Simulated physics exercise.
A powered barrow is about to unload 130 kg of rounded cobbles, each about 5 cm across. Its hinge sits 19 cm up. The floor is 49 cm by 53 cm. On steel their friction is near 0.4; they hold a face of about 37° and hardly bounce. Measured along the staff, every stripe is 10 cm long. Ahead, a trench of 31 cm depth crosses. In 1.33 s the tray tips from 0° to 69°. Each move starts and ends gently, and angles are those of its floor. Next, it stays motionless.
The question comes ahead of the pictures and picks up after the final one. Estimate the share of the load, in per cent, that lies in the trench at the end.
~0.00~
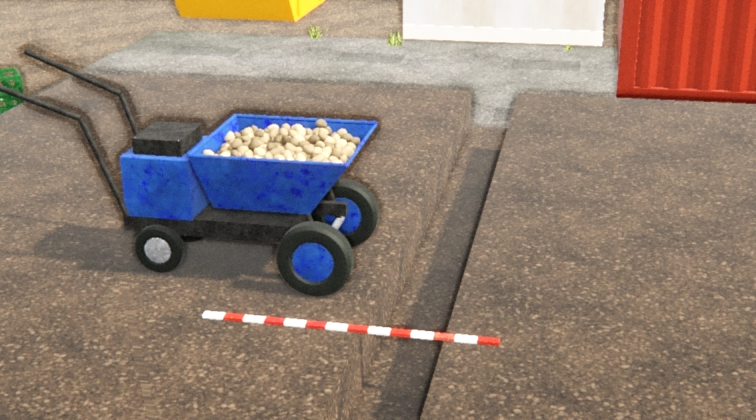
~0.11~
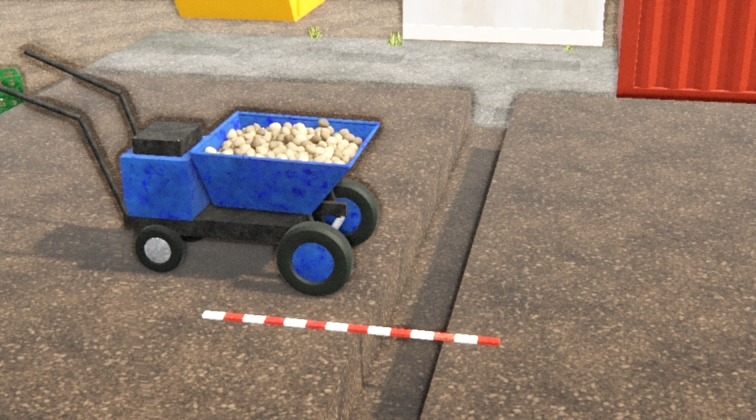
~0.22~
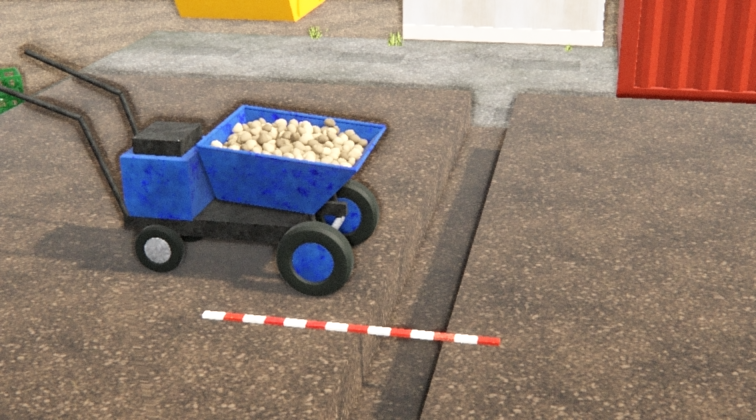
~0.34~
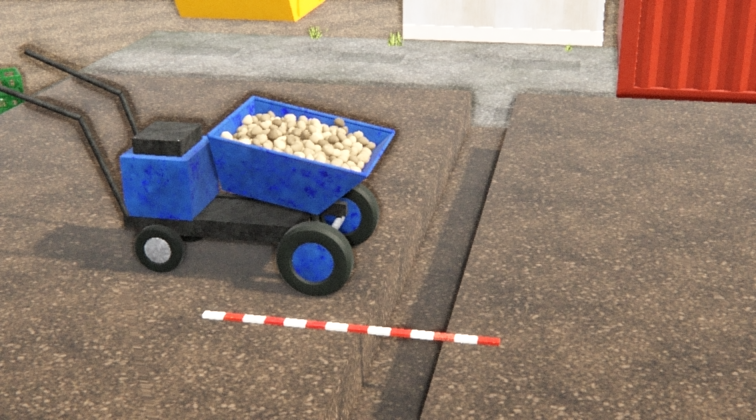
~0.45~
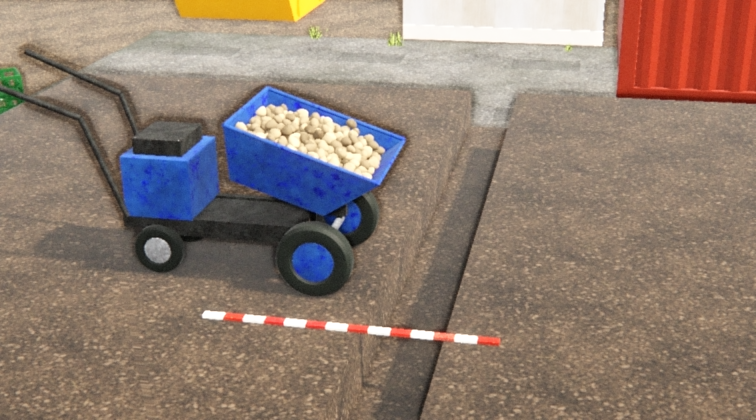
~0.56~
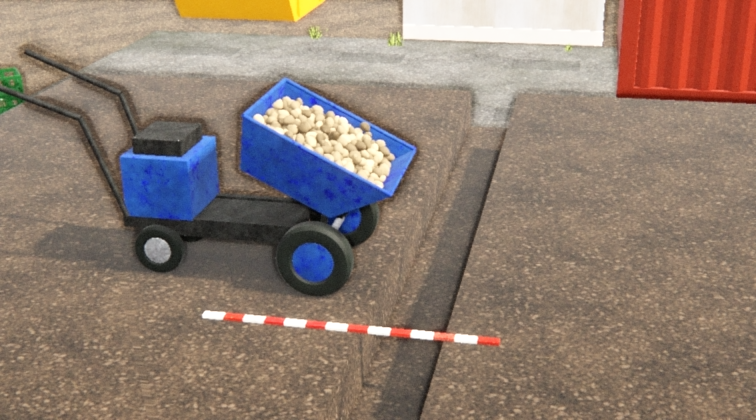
I would say 54 per cent of the load lies in the trench at the end.
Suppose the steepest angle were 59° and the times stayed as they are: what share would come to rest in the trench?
I'd expect around 45 in a hundred.
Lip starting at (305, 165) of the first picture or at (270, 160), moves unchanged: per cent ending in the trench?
The first gives about 95 percent and the second about 95 percent.
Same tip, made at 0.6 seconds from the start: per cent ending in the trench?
About 35 percent, I'd say.
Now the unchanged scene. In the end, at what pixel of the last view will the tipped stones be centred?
Centre estimate: Around (456, 308).
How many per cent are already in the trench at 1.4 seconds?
By that point it's something like 10 in a hundred.
After 1.0 s the floor is at 58°; 100 % in the tray; the foremost stones are at (433, 222).
After 1.4 s the floor is at 69°; 63 % in the tray, 12 % in the trench, 25 % past the trench; the foremost stones are at (523, 285).
After 1.8 s the floor is at 69°; 32 % in the tray, 23 % in the trench, 45 % past the trench; the foremost stones are at (604, 279).
After 3.7 s the floor is at 69°; 0 % in the tray, 54 % in the trench, 46 % past the trench; the foremost stones are at (665, 277).
